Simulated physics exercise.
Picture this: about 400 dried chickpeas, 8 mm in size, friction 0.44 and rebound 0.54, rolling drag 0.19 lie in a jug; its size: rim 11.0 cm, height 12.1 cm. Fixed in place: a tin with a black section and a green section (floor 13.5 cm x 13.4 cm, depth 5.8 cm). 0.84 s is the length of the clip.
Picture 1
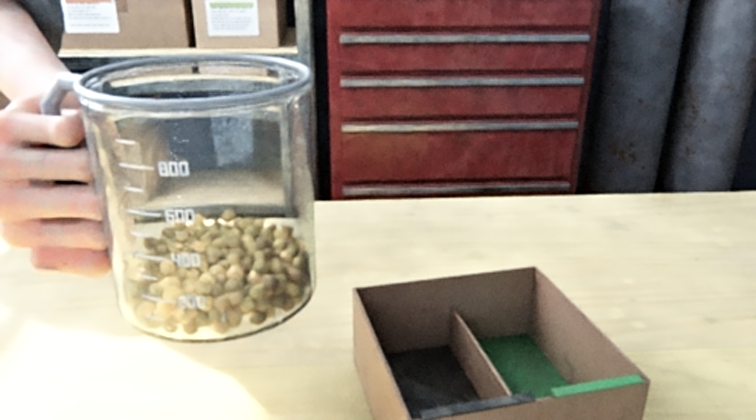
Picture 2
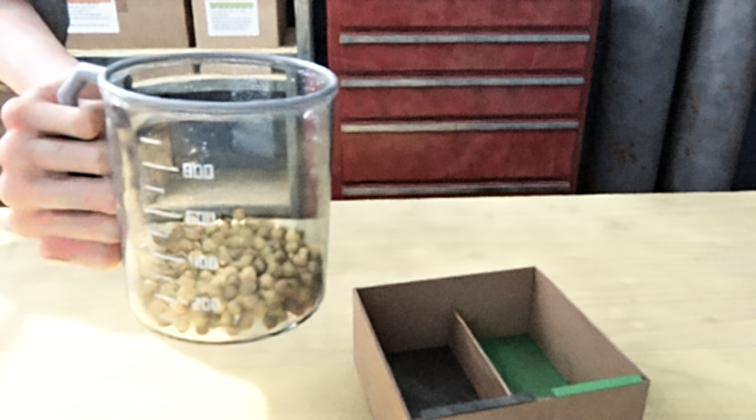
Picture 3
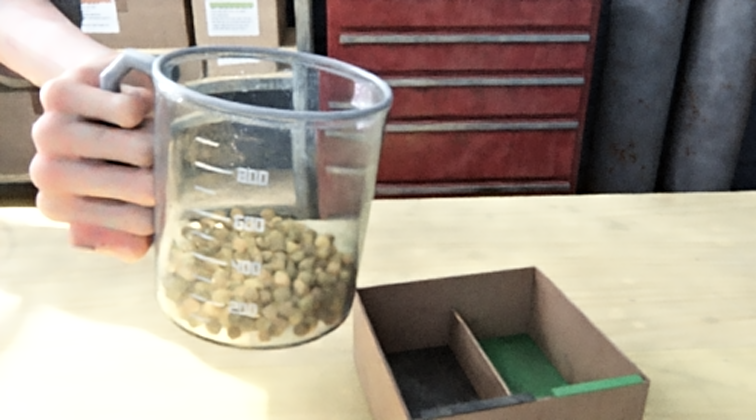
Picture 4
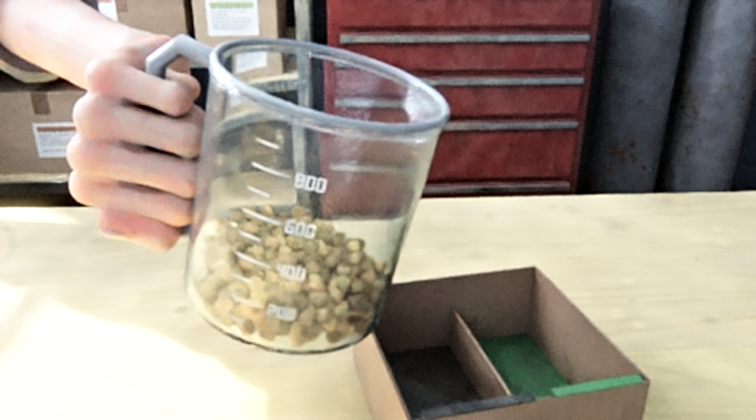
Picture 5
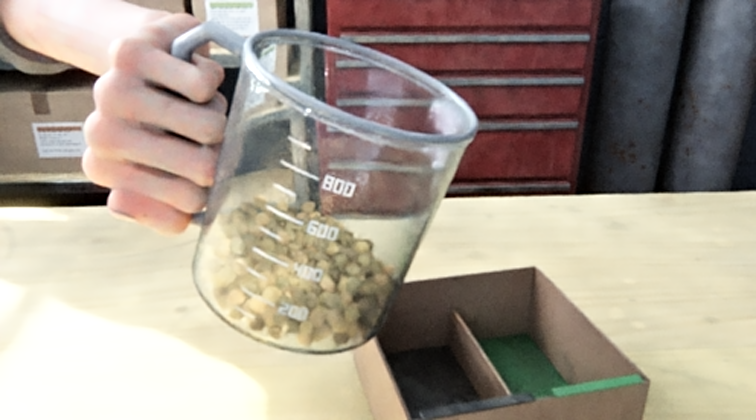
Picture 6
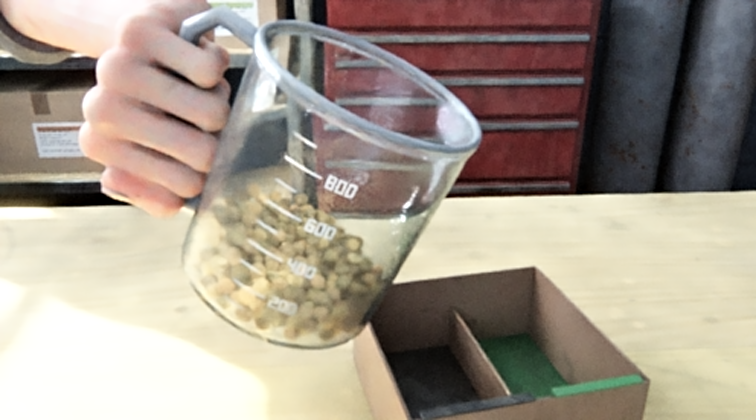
On a pale wooden worktop before a red drawer cabinet, a hand holds a clear jug partly filled with dried chickpeas, left of an open box with a black section and a green one. The hand carries the jug rightward toward the box, tilting it steadily to the right as the chickpeas shift inside.
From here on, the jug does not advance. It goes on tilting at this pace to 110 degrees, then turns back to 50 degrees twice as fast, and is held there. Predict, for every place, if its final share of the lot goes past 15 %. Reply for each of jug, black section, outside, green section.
Jug - goes past; black section - goes past; outside - stays within; green section - stays within.
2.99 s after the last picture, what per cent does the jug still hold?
Close to 60 in a hundred parts of the load.
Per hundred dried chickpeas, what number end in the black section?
It comes to roughly 40 in a hundred.
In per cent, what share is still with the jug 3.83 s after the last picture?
Roughly 55 percent of the load.
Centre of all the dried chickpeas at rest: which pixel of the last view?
Middle: Approx. (392, 282).
Then, 1.15 s after the last picture, tilt 63 degrees; jug 100 %; middle of all pieces near (258, 206).
Then, 2.11 s after the last picture, tilt 95 degrees; jug 100 %; middle of all pieces near (259, 166).
Then, 2.99 s after the last picture, tilt 91 degrees; jug 60 %, black section 40 %; middle of all pieces near (390, 306).
Then, 3.83 s after the last picture, tilt 50 degrees; jug 55 %, black section 40 %; middle of all pieces near (397, 334).
In the end, jug 55 %, black section 40 %, outside 0 %, green section 0 %.
